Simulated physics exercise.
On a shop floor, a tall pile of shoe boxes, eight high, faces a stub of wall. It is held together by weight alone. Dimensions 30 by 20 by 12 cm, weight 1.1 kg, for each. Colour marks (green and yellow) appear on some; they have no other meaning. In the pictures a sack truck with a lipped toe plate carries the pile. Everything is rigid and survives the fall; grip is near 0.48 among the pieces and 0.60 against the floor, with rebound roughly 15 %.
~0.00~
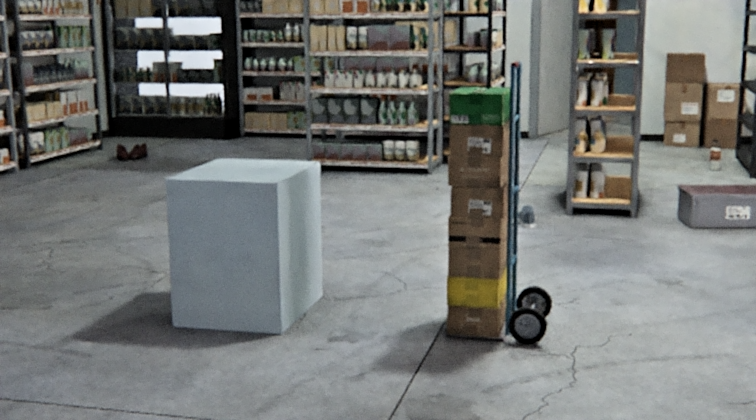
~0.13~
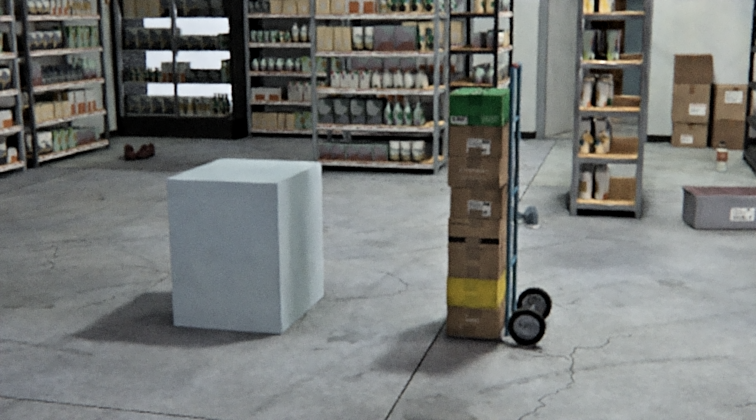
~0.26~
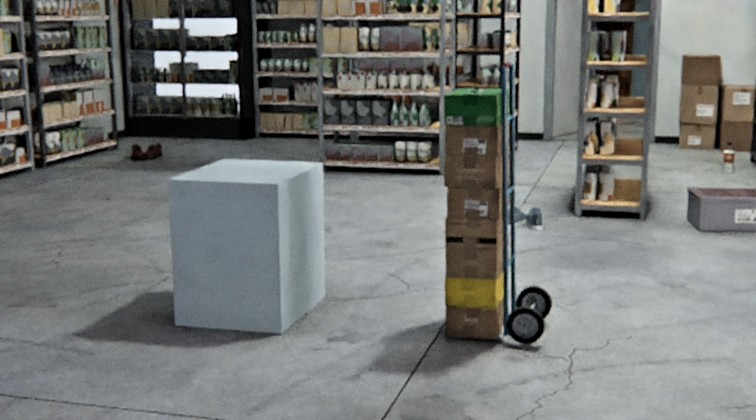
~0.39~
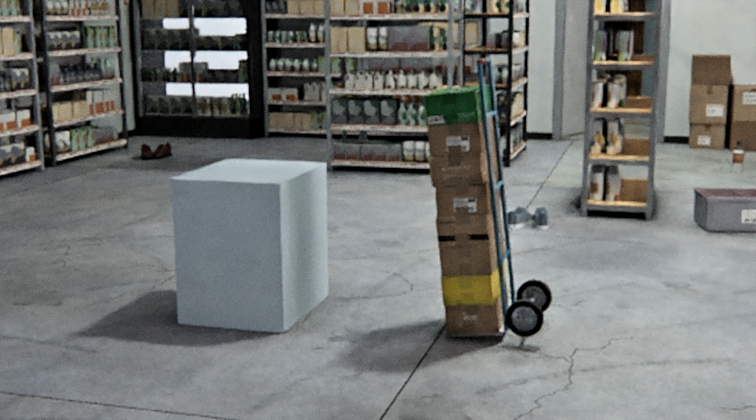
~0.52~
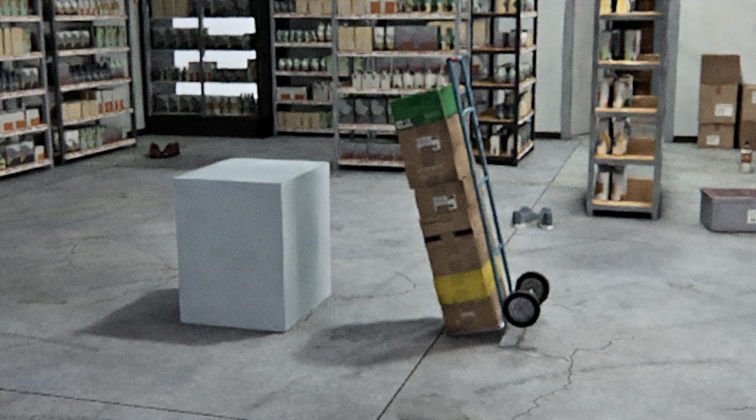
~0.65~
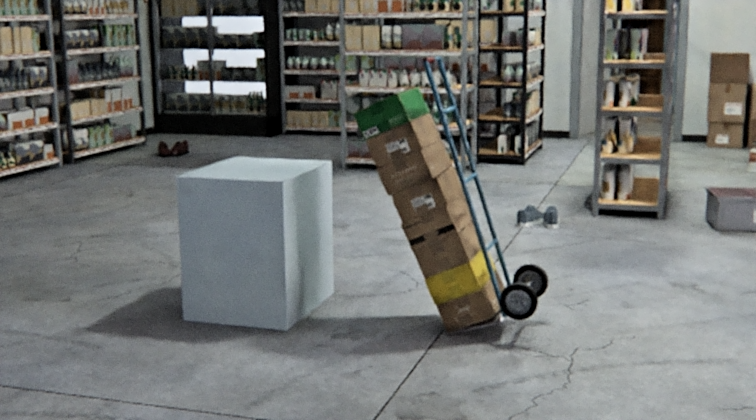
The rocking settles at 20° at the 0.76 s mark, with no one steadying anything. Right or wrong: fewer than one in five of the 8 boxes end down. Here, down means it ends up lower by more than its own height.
Wrong.
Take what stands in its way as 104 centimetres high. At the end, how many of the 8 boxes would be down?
You'd end up with 2 of them.
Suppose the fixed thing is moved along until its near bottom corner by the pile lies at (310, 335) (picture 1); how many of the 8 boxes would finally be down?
The count would be 2.
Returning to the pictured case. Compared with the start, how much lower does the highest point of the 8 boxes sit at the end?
About 14 cm lower.
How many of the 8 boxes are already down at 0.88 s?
I make it 3 by that time.
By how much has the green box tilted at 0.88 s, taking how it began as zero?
I'd put it at roughly 50 degrees away from its starting angle.
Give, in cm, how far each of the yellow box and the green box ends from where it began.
Estimate: Yellow near 20 cm, green near 70 cm.
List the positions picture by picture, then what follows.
In the first picture (pixels give the middle of a visible side; the camera moves round a little), truck frame (512, 122) 0° forward; green box (476, 109); yellow box (472, 293); none has stirred.
Truck frame (512, 123) 0° forward; green box (475, 110), in the second picture.
Truck frame (504, 122) 2° forward; green box (470, 110) 16 mm from its place; movement in 4 of them, in the third picture.
Truck frame (485, 118) 7° forward; green box (451, 109) 6° from how it stood; yellow box (467, 291) 6° from how it stood; steepest lean 6°, the box at (471, 320); movement in 8 of them, in the fourth picture.
Truck frame (461, 114) 13° forward; green box (417, 111) 15° from how it stood; yellow box (460, 288) 15° from how it stood; steepest lean 15°, the box at (425, 140); movement in 8 of them, in the fifth picture.
Truck frame (441, 113) 18° forward; green box (380, 117) 24° from how it stood; yellow box (452, 284) 24° from how it stood; steepest lean 24°, the box at (393, 145); movement in 8 of them, in the sixth picture.
After 0.71 s, none of the 8 boxes down, 8 disturbed; green box 30° from how it stood, 6 cm lower; yellow box 30° from how it stood.
After 0.78 s, none of the 8 boxes down, 8 disturbed; green box 37° from how it stood, 11 cm lower; yellow box 37° from how it stood.
After 0.88 s, 3 of the 8 boxes down; green box 51° from how it stood, 19 cm lower; yellow box 51° from how it stood.
In the end (1.8 s), 4 of the 8 boxes down; yellow box 51° from how it stood; green box 49° from how it stood, 20 cm lower. That is 50 per cent. From the last view, middles, yellow box near (437, 279), green box near (320, 151).
